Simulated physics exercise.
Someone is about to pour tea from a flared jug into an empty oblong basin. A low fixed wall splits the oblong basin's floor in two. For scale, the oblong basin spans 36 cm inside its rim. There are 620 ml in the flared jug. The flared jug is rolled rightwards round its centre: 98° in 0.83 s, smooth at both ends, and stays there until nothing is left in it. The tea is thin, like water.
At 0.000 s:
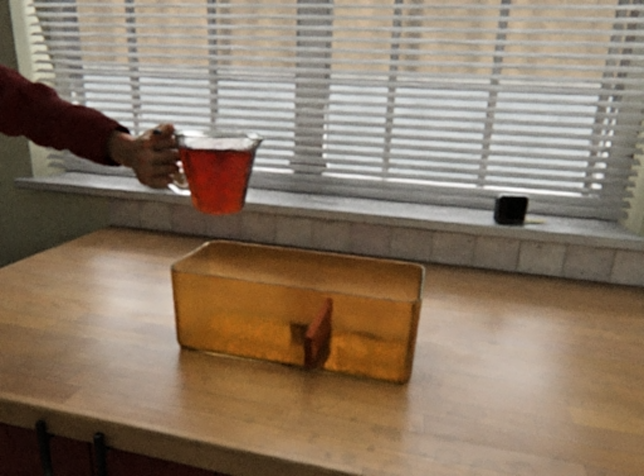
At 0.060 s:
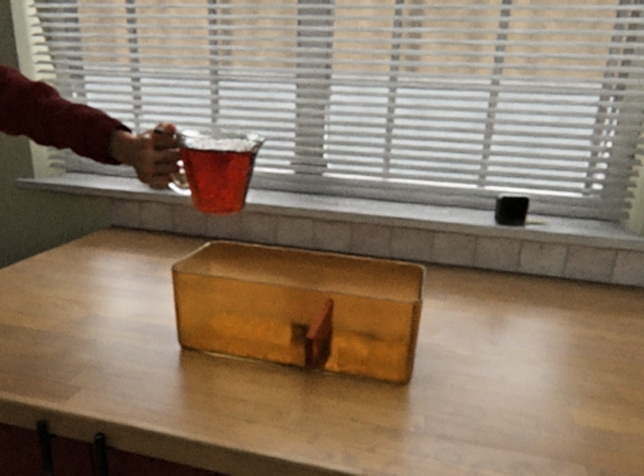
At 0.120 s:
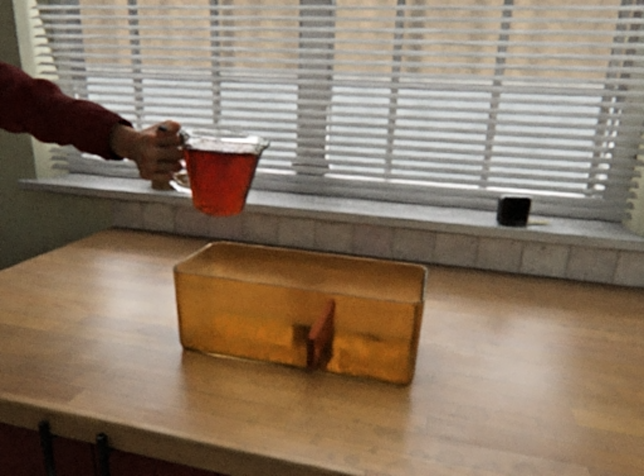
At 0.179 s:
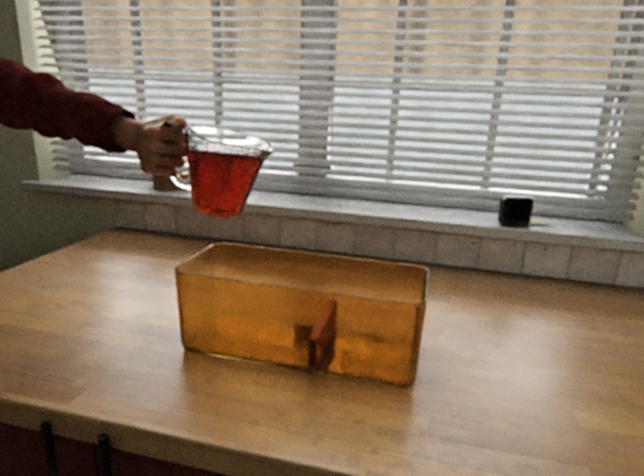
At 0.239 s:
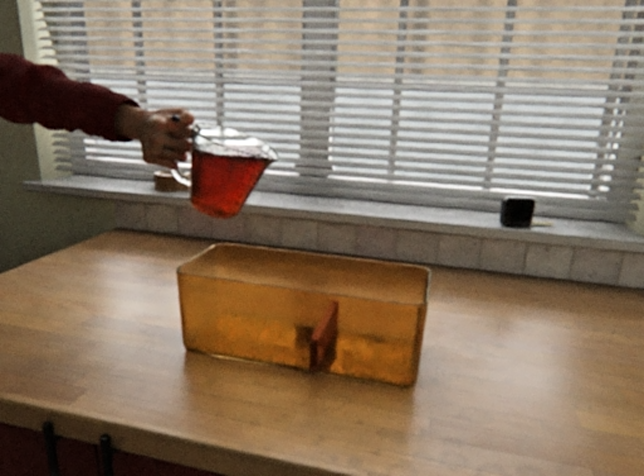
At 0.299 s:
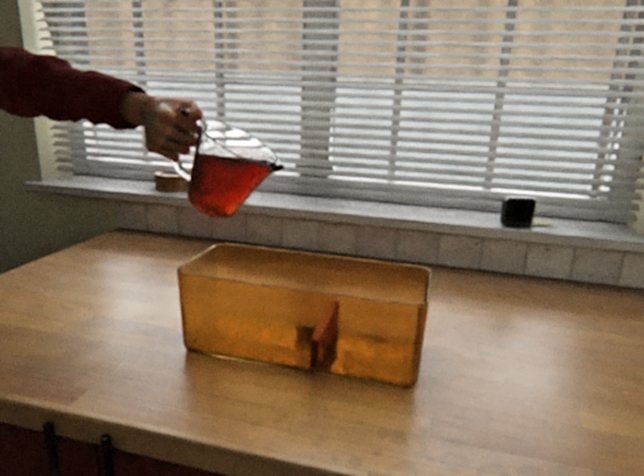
On a wooden counter by a window with blinds, a hand held a clear jug of red tea above an amber oblong basin, then gradually tilted the jug rightwards until the tea reached its lip.
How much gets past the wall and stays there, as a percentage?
Roughly 13 per cent is past the wall.
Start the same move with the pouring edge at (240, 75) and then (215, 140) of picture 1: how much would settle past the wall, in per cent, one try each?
In turn about 5 and 5 per cent.
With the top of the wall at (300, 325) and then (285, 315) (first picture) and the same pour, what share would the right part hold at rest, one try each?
In turn about 65 and 95 per cent.
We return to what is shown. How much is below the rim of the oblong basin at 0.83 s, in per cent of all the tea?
Some 78 per cent.
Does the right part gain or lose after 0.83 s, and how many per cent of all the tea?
The share moves up, by some 2 per cent.
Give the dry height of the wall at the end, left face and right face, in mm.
Some 34 mm on the left and 48 mm on the right.
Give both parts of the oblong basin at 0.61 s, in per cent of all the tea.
Left about 16, right about 6.
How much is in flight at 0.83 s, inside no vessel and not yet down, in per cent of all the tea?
About 12 per cent.
After 0.61 s the tilt is 82° and 52 per cent is still to pour, 17 is left of the wall and 6 right of it.
After 0.83 s the tilt is 98° and 9 per cent is still to pour, 68 is left of the wall and 11 right of it.
After 1.07 s the tilt is 98° and 0 per cent is still to pour, 85 is left of the wall and 12 right of it.
After 1.33 s the tilt is 98° and 0 per cent is still to pour, 86 is left of the wall and 13 right of it.
In the end 86 per cent lies left of the wall, 13 right of it and 1 outside.
